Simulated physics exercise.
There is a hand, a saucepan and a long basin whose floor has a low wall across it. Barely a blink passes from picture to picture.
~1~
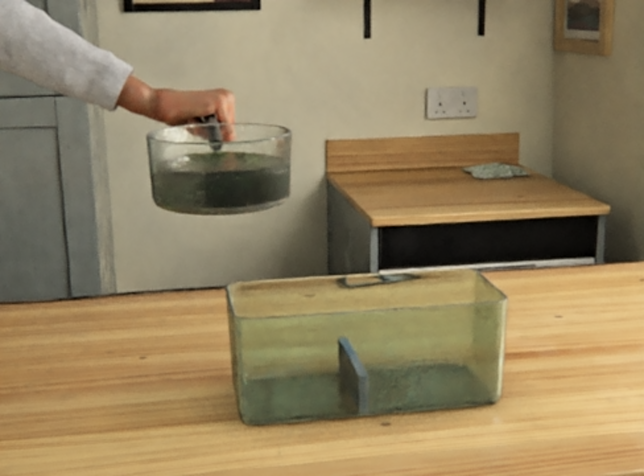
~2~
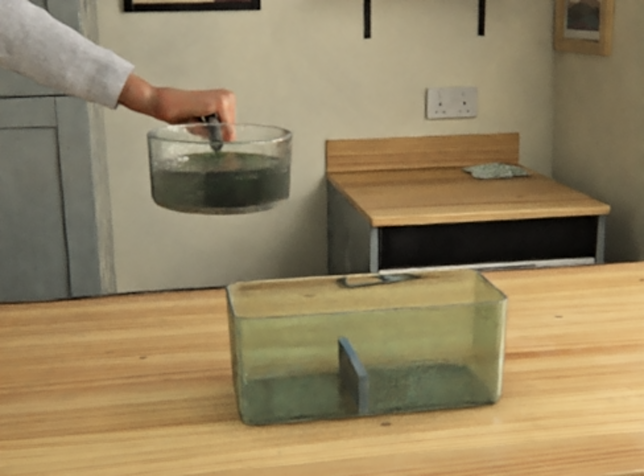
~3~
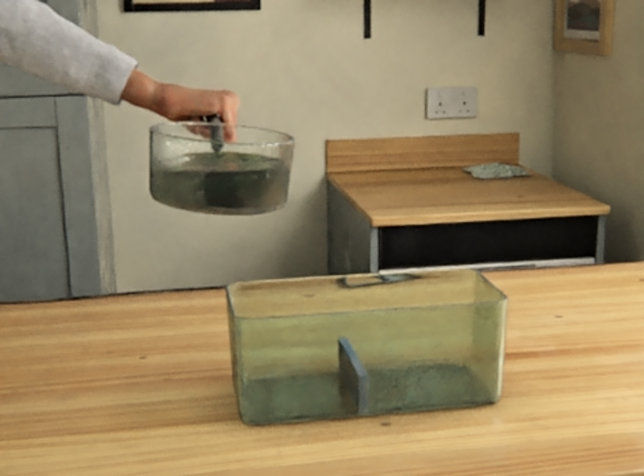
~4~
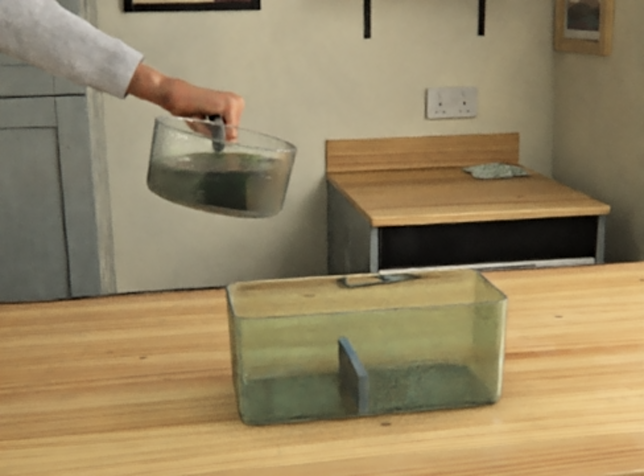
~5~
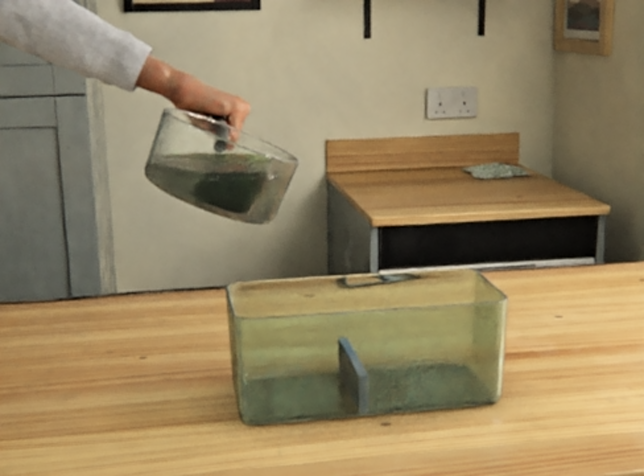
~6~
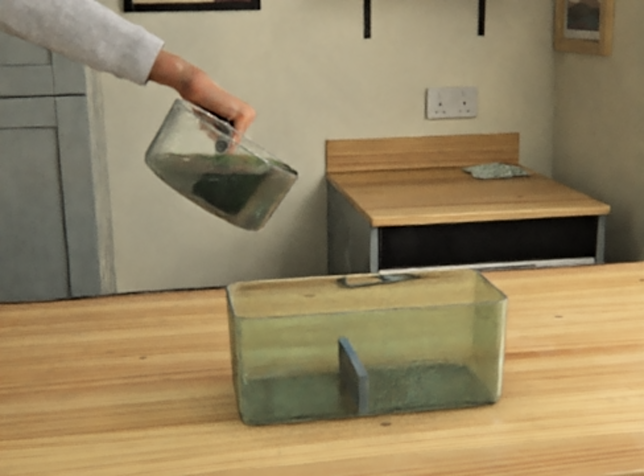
A hand tilts a clear pan of dark liquid rightward above a long glass basin.
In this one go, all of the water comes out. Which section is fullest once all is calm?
Once still, the left segment will hold the most.
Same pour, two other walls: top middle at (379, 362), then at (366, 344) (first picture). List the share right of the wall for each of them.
Note - case one near 15 %, case two near 5 %.
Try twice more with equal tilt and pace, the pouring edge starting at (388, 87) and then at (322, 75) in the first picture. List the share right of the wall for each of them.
It comes to 85 % the first time and 80 % the second.
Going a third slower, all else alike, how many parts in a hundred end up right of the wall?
Roughly 35 %.
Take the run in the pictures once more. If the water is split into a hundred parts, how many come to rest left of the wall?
Close to 70 per cent.
A moment on, the tilt is 90° and 34 per cent is still to pour, 15 is left of the wall and 5 right of it.
Next, the tilt is 99° and 11 per cent is still to pour, 57 is left of the wall and 24 right of it.
Then the tilt is 99° and 2 per cent is still to pour, 67 is left of the wall and 25 right of it.
Later the tilt is 99° and 0 per cent is still to pour, 71 is left of the wall and 26 right of it.
Finally, 72 per cent lies left of the wall, 26 right of it and 2 outside.
